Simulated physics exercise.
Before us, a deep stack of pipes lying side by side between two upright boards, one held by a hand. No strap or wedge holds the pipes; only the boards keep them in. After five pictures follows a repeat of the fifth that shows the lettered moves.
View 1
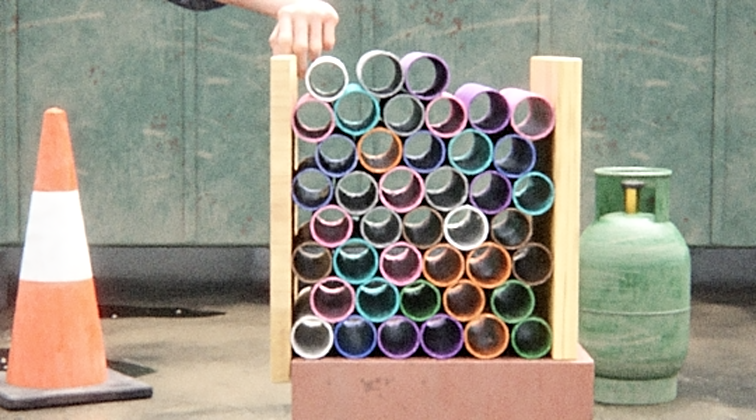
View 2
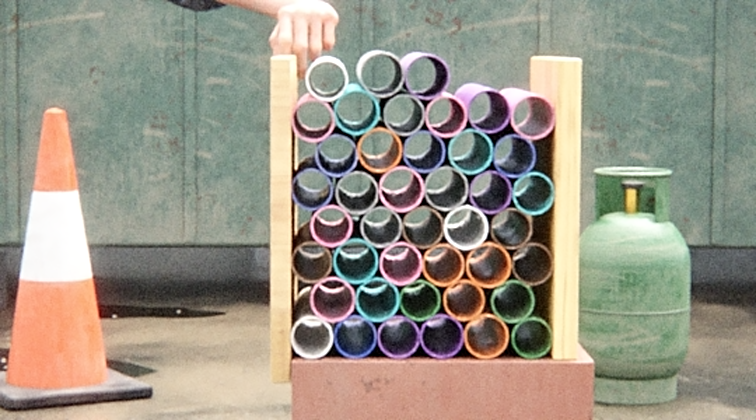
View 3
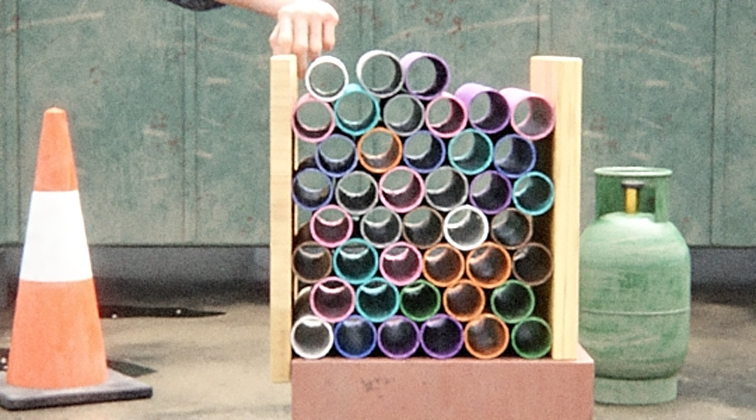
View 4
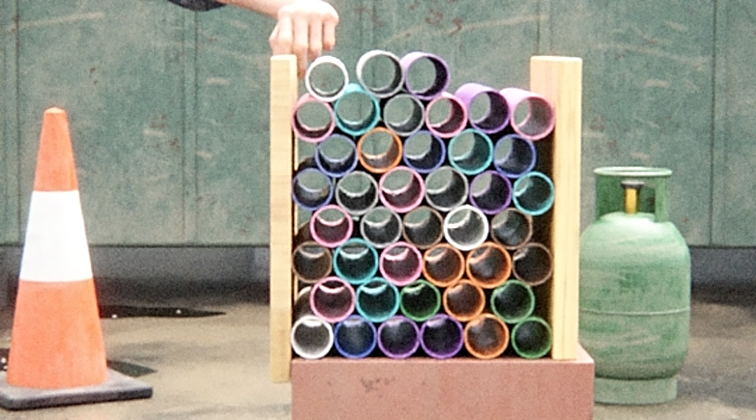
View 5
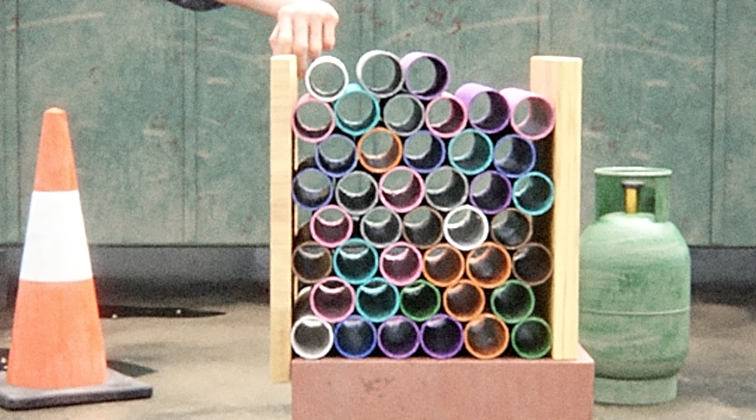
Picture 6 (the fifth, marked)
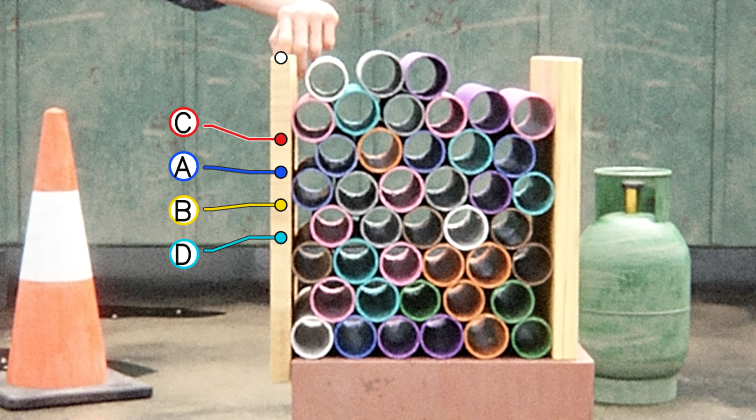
A deep stack of colourful pipes sat between two upright wooden boards, with a hand resting on top of the left one, and nothing visibly moved beside the orange cone and green gas bottle.
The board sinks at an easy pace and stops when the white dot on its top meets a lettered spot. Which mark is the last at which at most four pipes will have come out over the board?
The answer is mark B.
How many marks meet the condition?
Three of them.
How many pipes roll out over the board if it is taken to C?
The count is none.
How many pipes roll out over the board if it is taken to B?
At B the number is two.
On the marked copy, A at (281, 173); B at (281, 205); C at (281, 139); D at (281, 238); the white dot at (281, 58).
Following B. Soon after the start, top of the board (291, 124).
Later, top of the board (291, 201).
In the end, top of the board (291, 205), two out over the board.
As for the rest, A none out over the board; C none out over the board; D more than four out over the board.
